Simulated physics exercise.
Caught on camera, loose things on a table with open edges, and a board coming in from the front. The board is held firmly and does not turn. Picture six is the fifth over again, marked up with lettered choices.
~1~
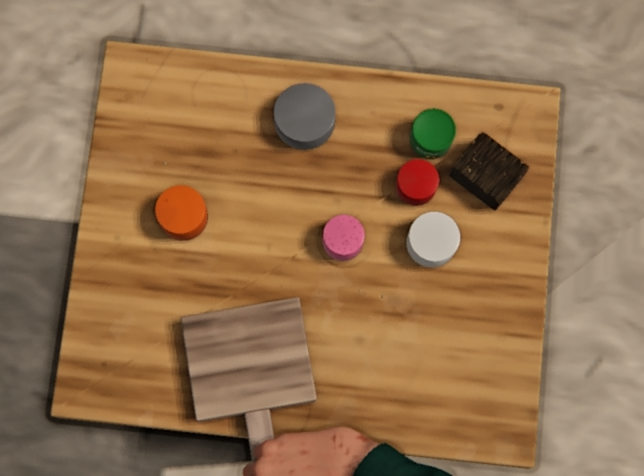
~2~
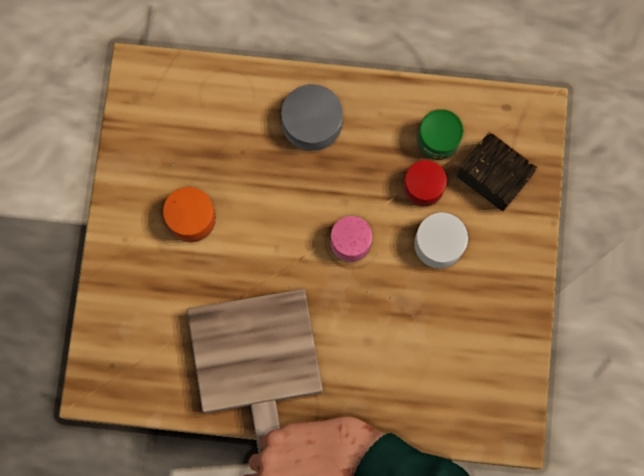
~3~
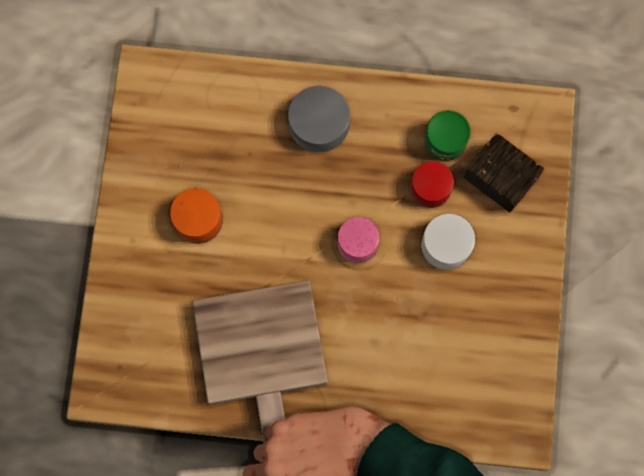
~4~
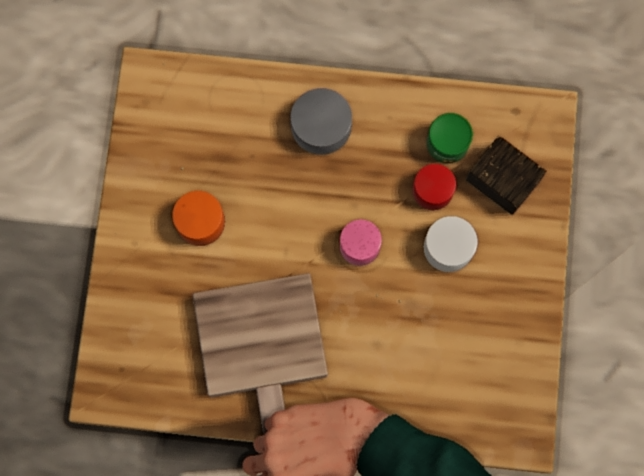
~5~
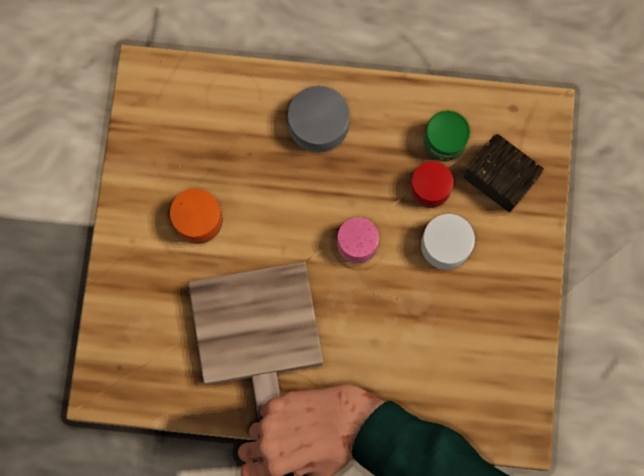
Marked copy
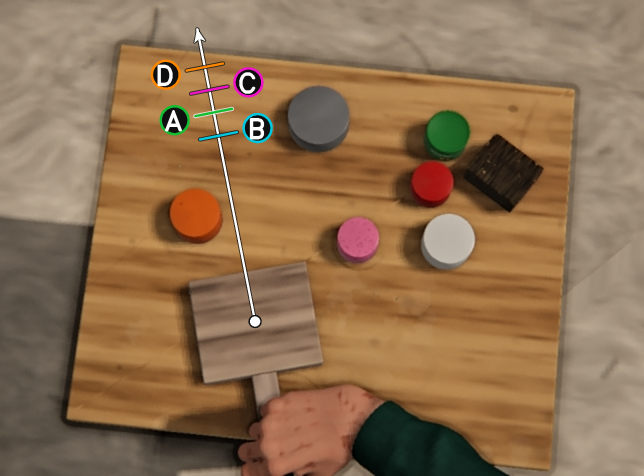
The clip shows a hand in a green sleeve slowly pushing a flat, handled board a short way up a wooden table from the front edge, while six colourful round objects and a dark block stay in place.
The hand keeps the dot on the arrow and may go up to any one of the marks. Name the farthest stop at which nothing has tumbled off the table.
A is the last safe stop.
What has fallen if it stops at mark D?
It is the orange tin.
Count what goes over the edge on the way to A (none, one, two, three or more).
In all, none.
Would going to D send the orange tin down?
By then, yes.
On the copy, A at (214, 113); B at (219, 136); C at (209, 90); D at (205, 67); the arrow from (255, 322) to (197, 29); the white dot at (255, 322).
On A. First, board (241, 245); orange tin (190, 178); grey pot (319, 120).
Then, board (225, 170); orange tin (178, 104); grey pot (319, 120).
Finally, board (215, 117); orange tin (169, 50); grey pot (319, 120); nothing has fallen.
By contrast, B is safe but short; C drops the orange tin; D drops the orange tin.
